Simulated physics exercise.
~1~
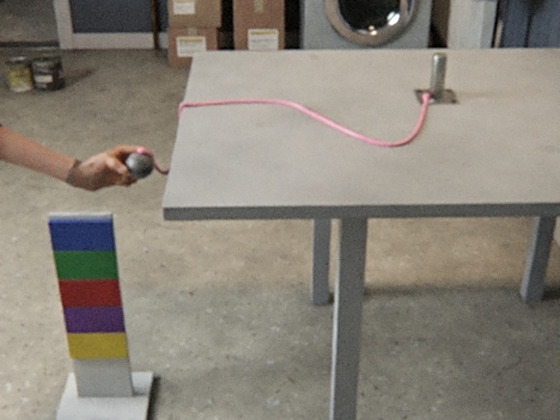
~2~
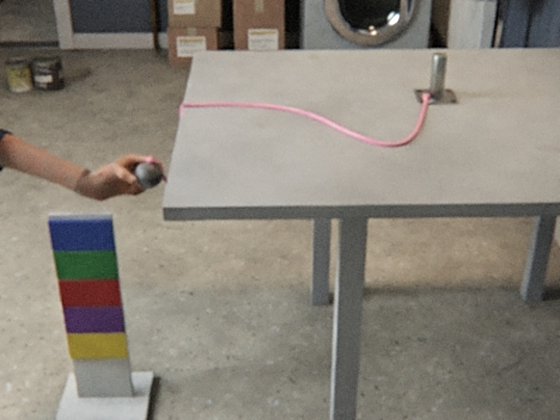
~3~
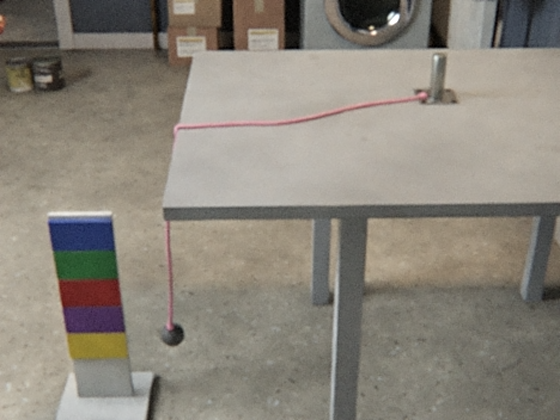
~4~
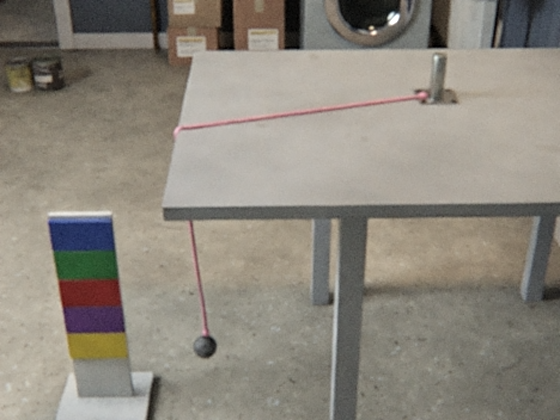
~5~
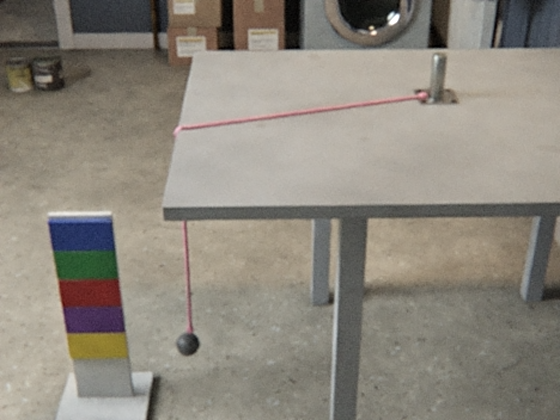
A grey ball on a pink cord tied to a post on a grey table was held beside the edge by a hand, then let go; it dropped, swung a little right and back left, and ended hanging level with the yellow band.
